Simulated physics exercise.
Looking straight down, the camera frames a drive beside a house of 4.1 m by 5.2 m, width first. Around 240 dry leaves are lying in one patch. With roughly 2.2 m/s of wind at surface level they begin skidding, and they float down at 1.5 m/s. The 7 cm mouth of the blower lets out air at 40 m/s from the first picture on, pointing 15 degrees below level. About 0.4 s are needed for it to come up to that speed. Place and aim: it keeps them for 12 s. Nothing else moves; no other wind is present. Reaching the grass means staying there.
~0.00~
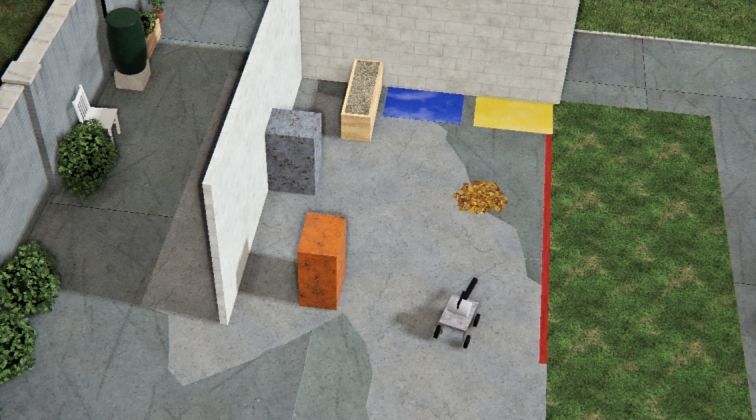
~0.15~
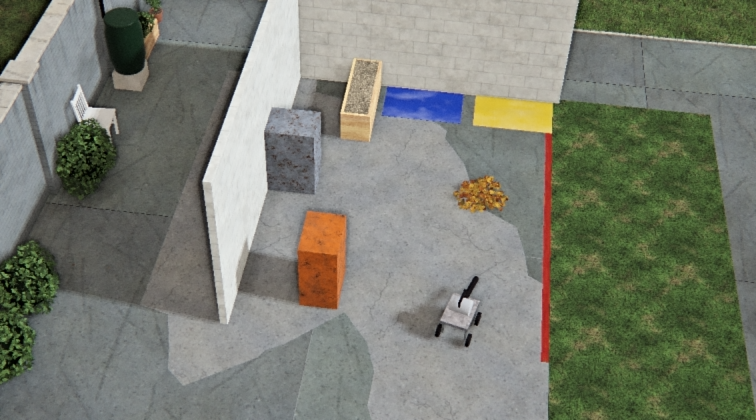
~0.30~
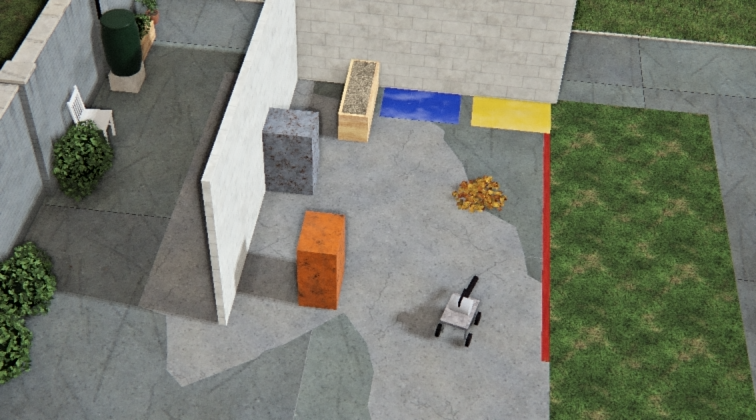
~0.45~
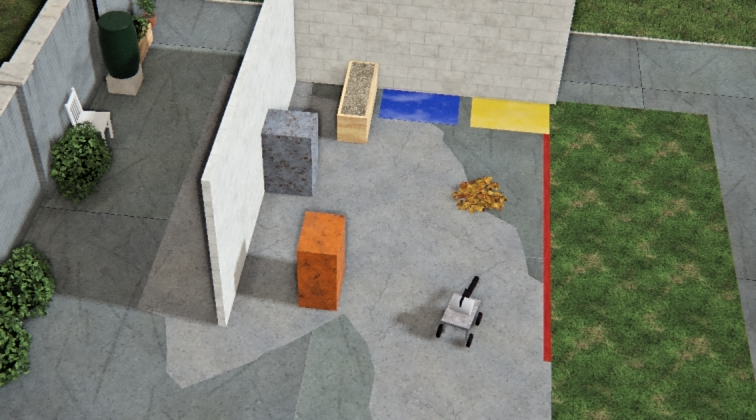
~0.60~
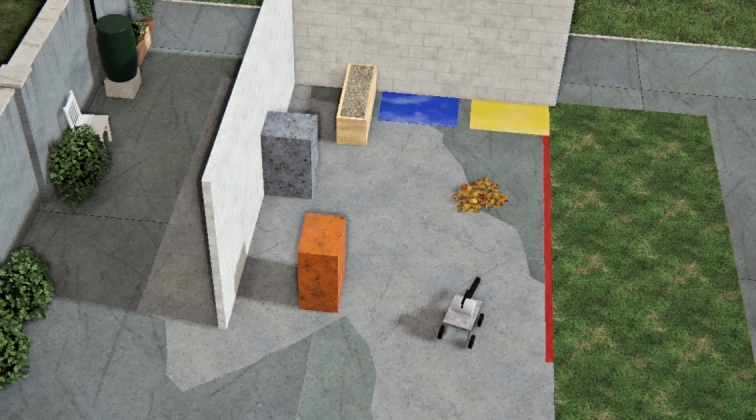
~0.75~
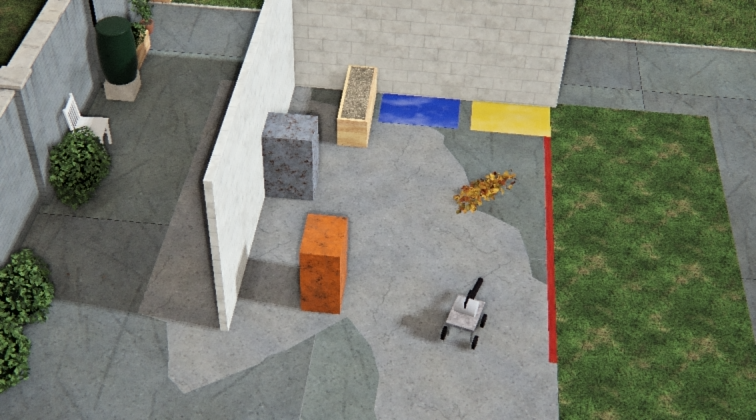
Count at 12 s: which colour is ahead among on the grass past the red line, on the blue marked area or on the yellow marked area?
The yellow place is ahead.
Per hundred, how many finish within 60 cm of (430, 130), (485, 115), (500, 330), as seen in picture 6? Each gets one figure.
First spot near 20 %, second near 60 %, third near 0 %.
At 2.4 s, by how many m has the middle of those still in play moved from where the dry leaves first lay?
Around 1.8 m away.
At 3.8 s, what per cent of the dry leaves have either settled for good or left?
30 %.
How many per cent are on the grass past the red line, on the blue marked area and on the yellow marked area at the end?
I'd estimate around 0 per cent at red, 20 per cent at blue and 60 per cent at yellow.
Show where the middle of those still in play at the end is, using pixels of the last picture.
Centre: Roughly (482, 109).
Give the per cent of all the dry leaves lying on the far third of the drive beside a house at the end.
100 %.
After 2.4 s, 82 % are on the move or not yet settled, 0 % are on the blue marked area, 60 % on the yellow marked area and 0 % on the grass past the red line; the middle of those still in play is near (486, 123).
After 3.8 s, 72 % are on the move or not yet settled, 8 % are on the blue marked area, 60 % on the yellow marked area and 0 % on the grass past the red line; the middle of those still in play is near (483, 113).
After 6.6 s, 60 % are on the move or not yet settled, 16 % are on the blue marked area, 59 % on the yellow marked area and 0 % on the grass past the red line; the middle of those still in play is near (483, 111).
After 12.0 s, at the end, 21 % are on the blue marked area, 58 % on the yellow marked area and 0 % on the grass past the red line; the middle of those still in play is near (482, 109).
